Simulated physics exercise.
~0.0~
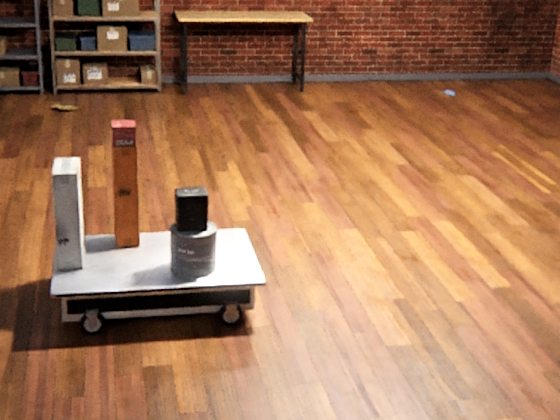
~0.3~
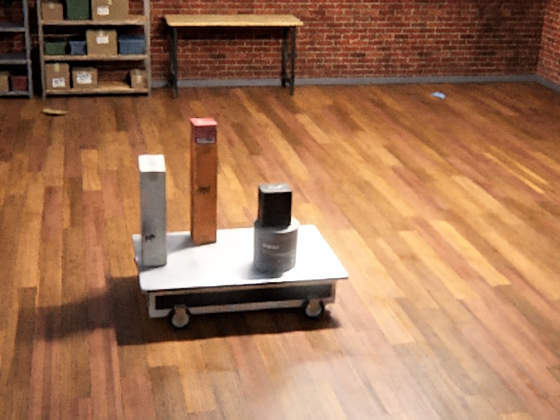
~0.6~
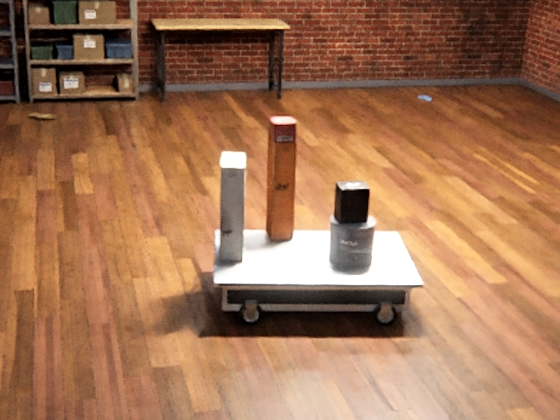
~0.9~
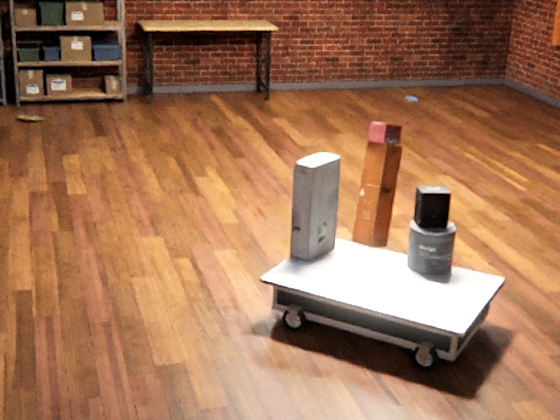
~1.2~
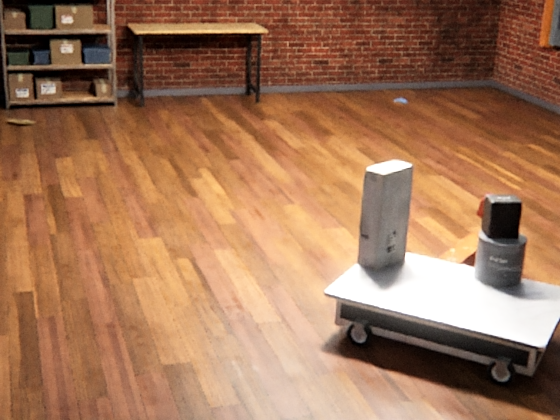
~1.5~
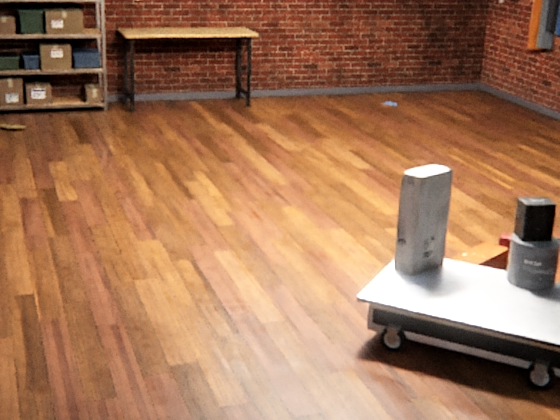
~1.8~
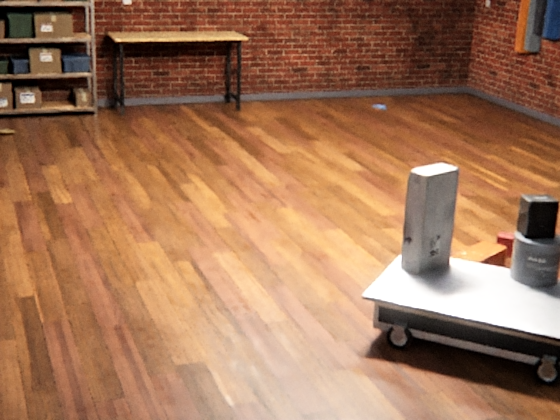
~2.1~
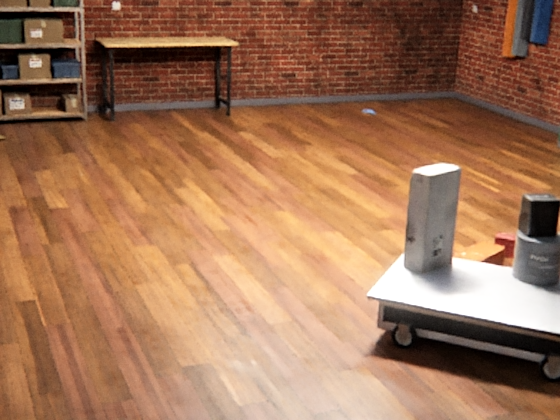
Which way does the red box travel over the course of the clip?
The red box moves to the right, riding on top of the orange box before the two fall off the cart.
